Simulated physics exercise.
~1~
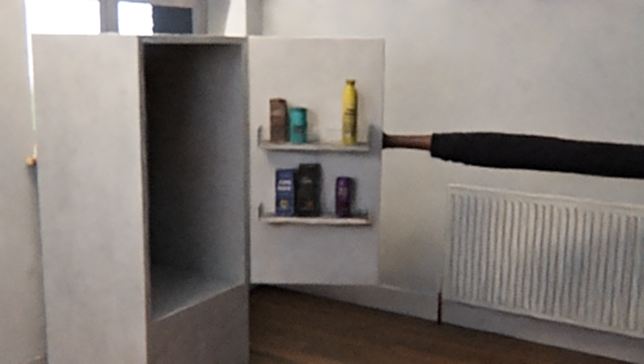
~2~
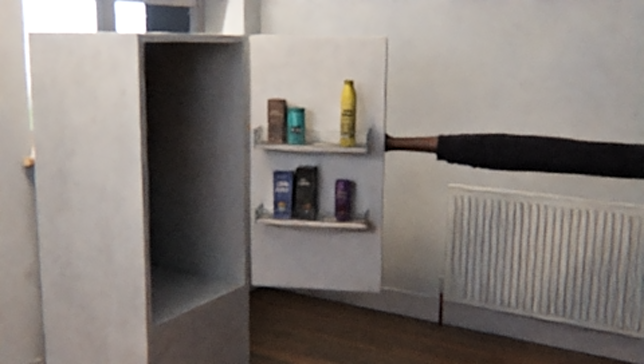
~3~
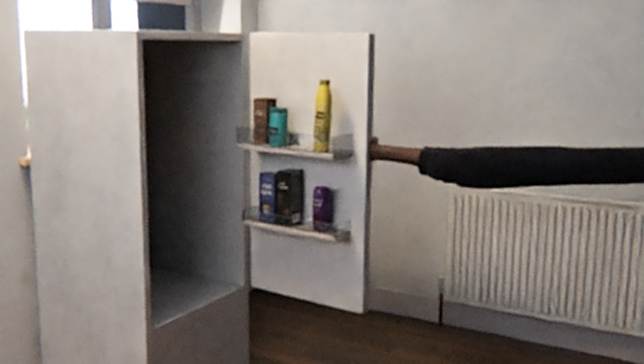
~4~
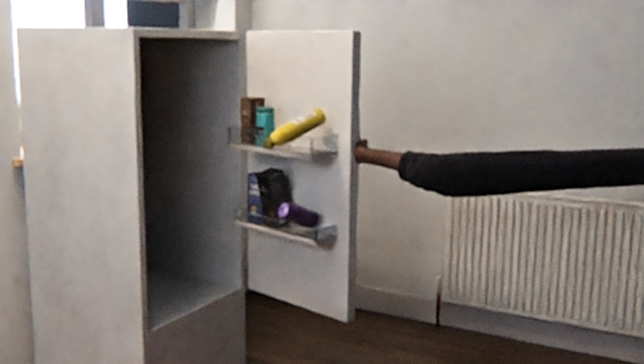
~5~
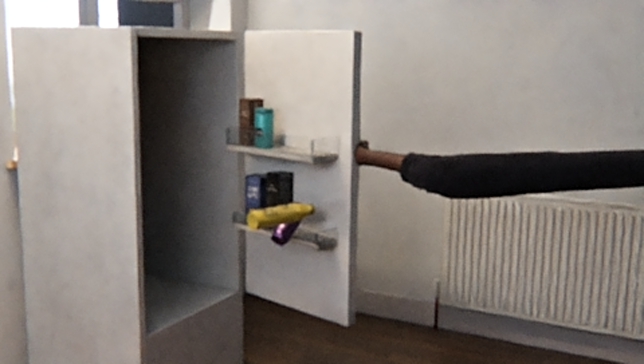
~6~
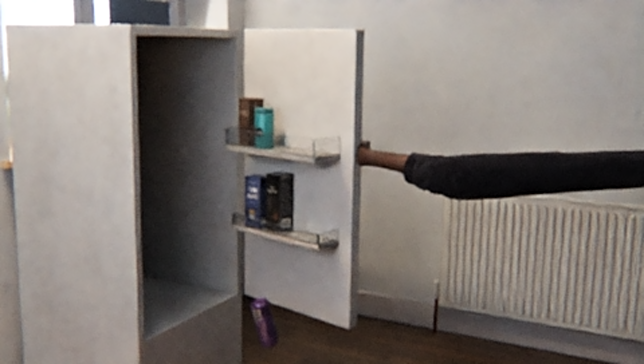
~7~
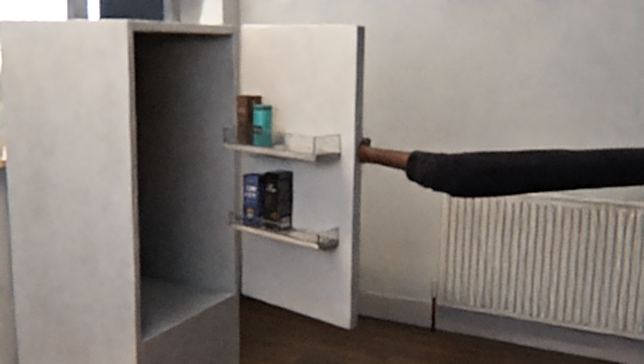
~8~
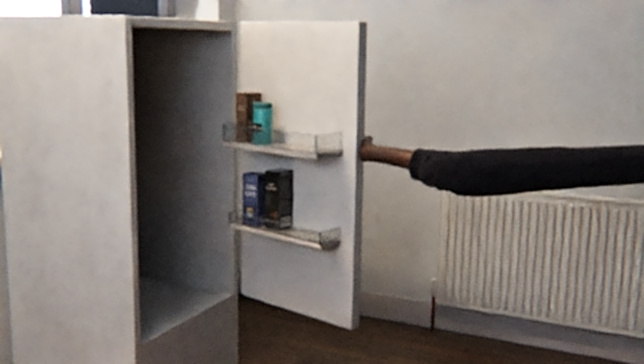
In a bare room with a white radiator, a tall grey cabinet stands open, its door carrying two racks of cartons and bottles, while a dark-sleeved arm reaches in from the right to hold the door's edge. The arm swings the door, and the containers ride along upright at first. As the door stops, the yellow bottle topples on the upper rack and the purple can tips below. The bottle drops onto the lower rack beside the upturned can, then both go over the rail, the can falling towards the floor. The remaining four stay standing on their racks.
